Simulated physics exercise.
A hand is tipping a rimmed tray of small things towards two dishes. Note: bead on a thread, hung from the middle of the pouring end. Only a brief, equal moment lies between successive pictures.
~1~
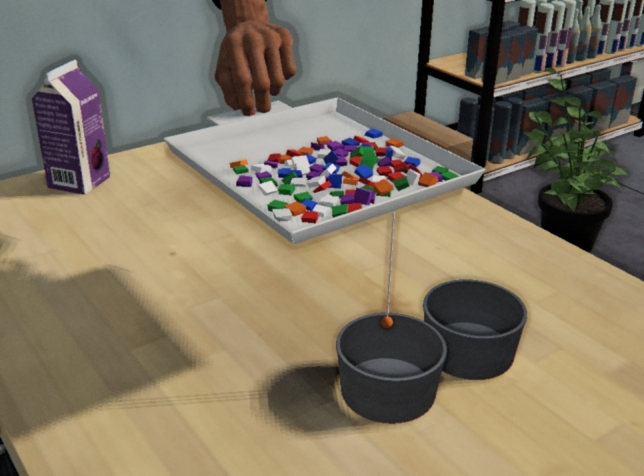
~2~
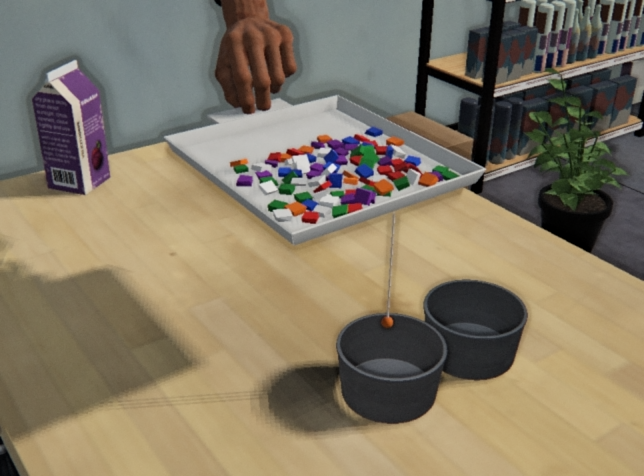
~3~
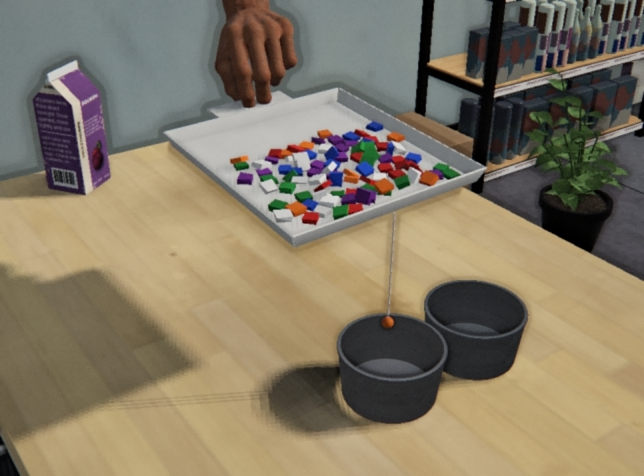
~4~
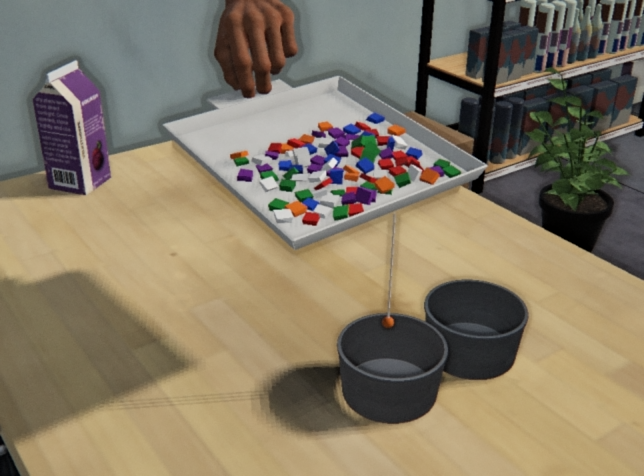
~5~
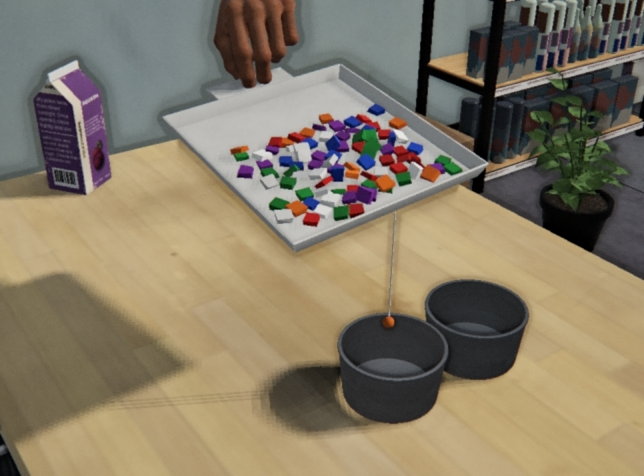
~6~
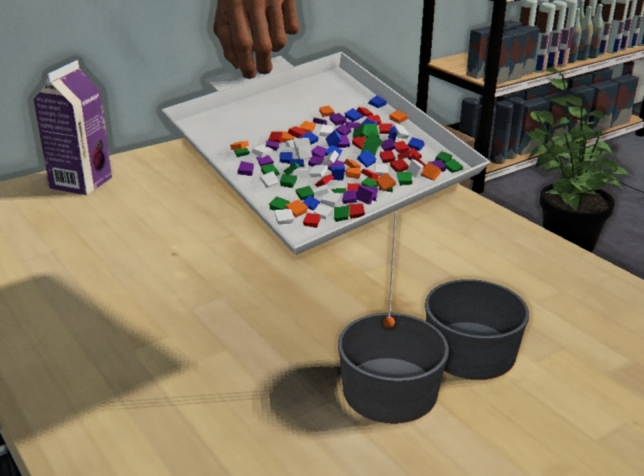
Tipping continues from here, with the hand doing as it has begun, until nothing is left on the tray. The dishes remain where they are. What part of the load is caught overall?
Catch is a minority.
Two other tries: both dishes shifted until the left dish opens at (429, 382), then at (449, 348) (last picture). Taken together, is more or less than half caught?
For the earlier try a smaller portion is kept, for the later one a smaller portion.
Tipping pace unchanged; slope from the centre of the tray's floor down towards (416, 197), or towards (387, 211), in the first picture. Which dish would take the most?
Outcome by order - one: Right side; two: Left side.
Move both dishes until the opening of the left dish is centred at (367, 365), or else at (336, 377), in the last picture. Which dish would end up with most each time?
In the first try it's the one on the left, and in the second it's the one on the left.
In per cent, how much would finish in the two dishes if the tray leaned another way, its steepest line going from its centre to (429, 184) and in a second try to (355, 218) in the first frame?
Somewhere close to 90 % the first time, 20 % the second.
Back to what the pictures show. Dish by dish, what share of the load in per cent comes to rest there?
Left dish: 10 per cent; right dish: 0 per cent.
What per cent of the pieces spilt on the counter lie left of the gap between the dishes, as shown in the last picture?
Some 100 per cent.
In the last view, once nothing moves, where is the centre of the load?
The centre ends up roughly at (305, 435).
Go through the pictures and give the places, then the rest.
In the first picture, corners of the pouring end near (294, 228) and (477, 169), level; middle of the load near (334, 179), mosaic tiles; left dish near (425, 392); right dish near (509, 350); bead on its thread near (387, 322).
In the second picture, corners of the pouring end near (294, 229) and (477, 168), level; middle of the load near (334, 178).
In the third picture, corners of the pouring end near (295, 231) and (478, 167), tipped barely, lowest at the left corner; middle of the load near (335, 176).
In the fourth picture, corners of the pouring end near (295, 235) and (479, 165), tipped a little, lowest at the left corner; middle of the load near (335, 173).
In the fifth picture, corners of the pouring end near (296, 238) and (480, 162), tipped a little, lowest at the left corner; middle of the load near (333, 157).
In the sixth picture, corners of the pouring end near (296, 241) and (481, 160), tipped a little, lowest at the left corner; middle of the load near (333, 153); left dish near (427, 392); right dish near (511, 350).
Shortly afterwards, tray tipped steeply; the whole lot on the tray.
Next, tray tipped right over; a little on the tray; a little in the left dish; near two thirds outside both; near a quarter in the air.
Some moments later, tray tipped past a quarter turn; a little in the left dish; the bulk outside both.
In the end, tray tipped past a quarter turn; a little in the left dish; none at all in the right dish; the bulk outside both.
